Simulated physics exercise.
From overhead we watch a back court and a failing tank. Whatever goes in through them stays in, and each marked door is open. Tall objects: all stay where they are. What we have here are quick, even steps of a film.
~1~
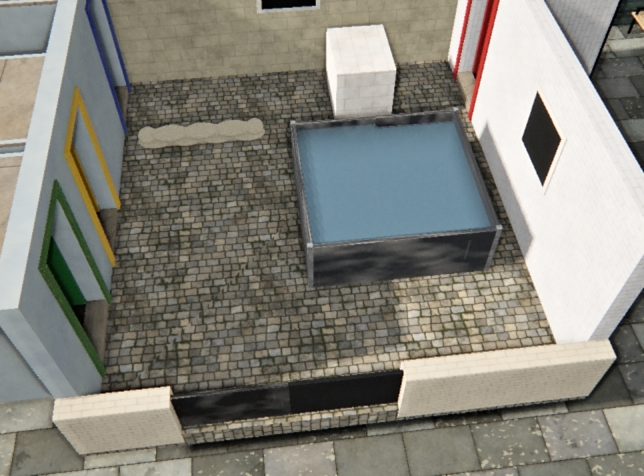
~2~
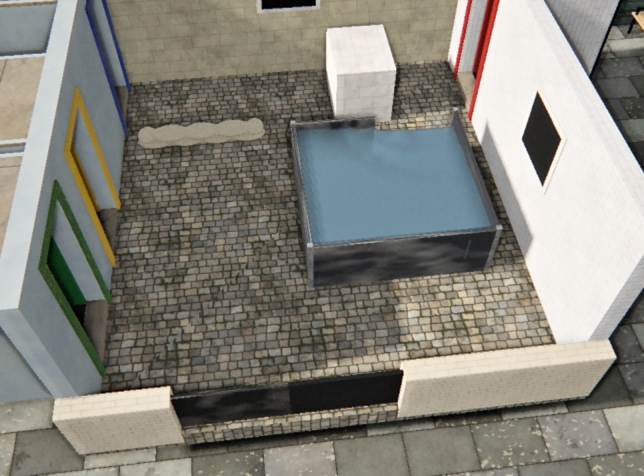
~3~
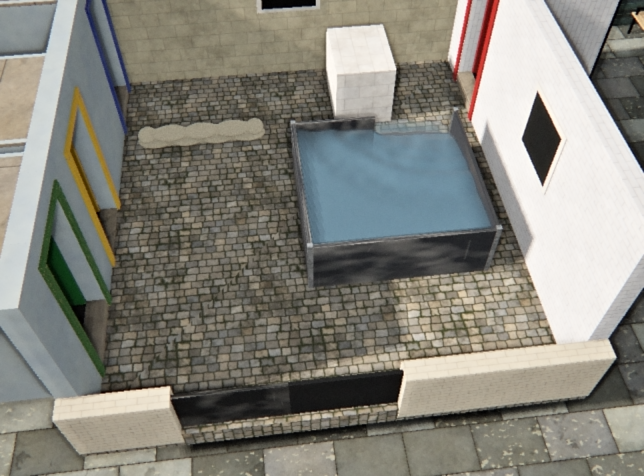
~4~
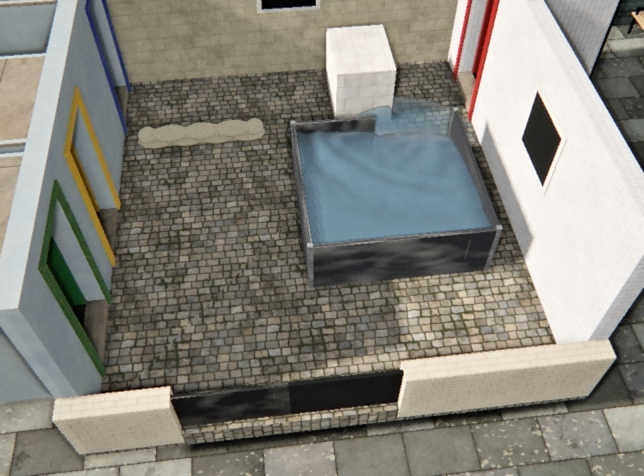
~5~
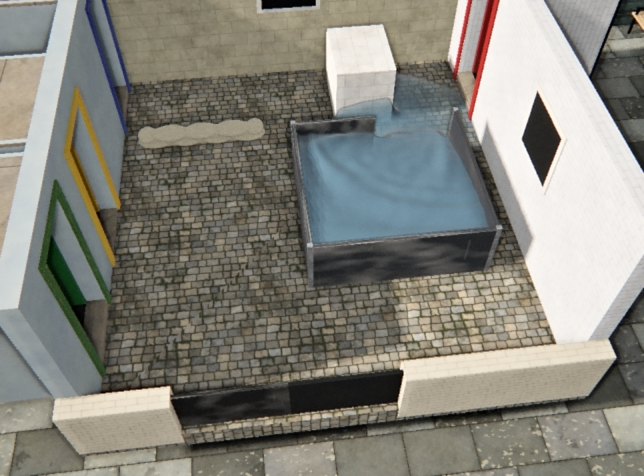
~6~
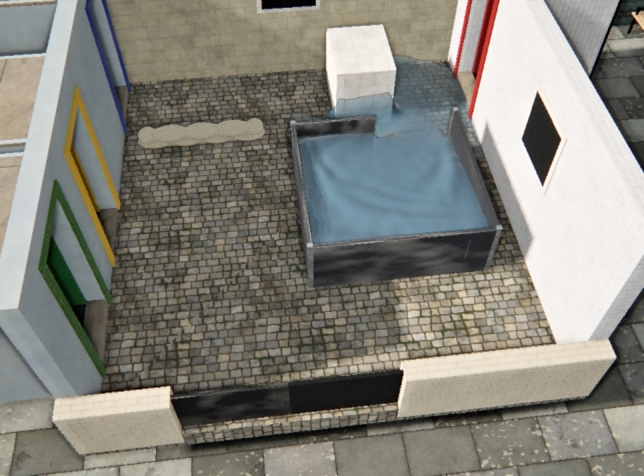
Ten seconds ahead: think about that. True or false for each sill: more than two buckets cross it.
Blue door - true; yellow door - true; green door - false; red door - true.
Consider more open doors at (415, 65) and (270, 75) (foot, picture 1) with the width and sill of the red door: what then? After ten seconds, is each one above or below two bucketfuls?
The first new door crosses the line, and the second stays below the line.
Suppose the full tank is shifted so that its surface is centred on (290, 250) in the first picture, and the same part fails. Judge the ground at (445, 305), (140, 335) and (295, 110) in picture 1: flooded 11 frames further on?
As listed: Untouched, untouched, reached.
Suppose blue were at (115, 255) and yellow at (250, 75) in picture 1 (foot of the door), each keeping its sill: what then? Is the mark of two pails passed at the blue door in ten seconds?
Blue is not flooded.
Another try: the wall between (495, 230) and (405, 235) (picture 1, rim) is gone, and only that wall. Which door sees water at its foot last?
That is the one in blue.
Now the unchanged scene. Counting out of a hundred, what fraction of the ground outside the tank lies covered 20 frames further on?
Roughly 50 percent, I'd say.
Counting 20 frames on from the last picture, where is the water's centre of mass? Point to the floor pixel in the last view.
Point: (359, 164).
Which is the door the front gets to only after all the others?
Answer - the green one.
A moment on, water covers 25 % of the floor; the blue door not reached, the yellow door not reached, the green door not reached, the red door under two buckets in.
Next, water covers 40 % of the floor; the blue door not reached, the yellow door not reached, the green door not reached, the red door far over two buckets in.
Then, water covers 50 % of the floor; the blue door over two buckets in, the yellow door under two buckets in, the green door not reached, the red door far over two buckets in.
Later, water covers 85 % of the floor; the blue door far over two buckets in, the yellow door over two buckets in, the green door wet at the sill, nothing in, the red door far over two buckets in.
In the end, water covers 95 % of the floor; the blue door far over two buckets in, the yellow door over two buckets in, the green door wet at the sill, nothing in, the red door far over two buckets in.
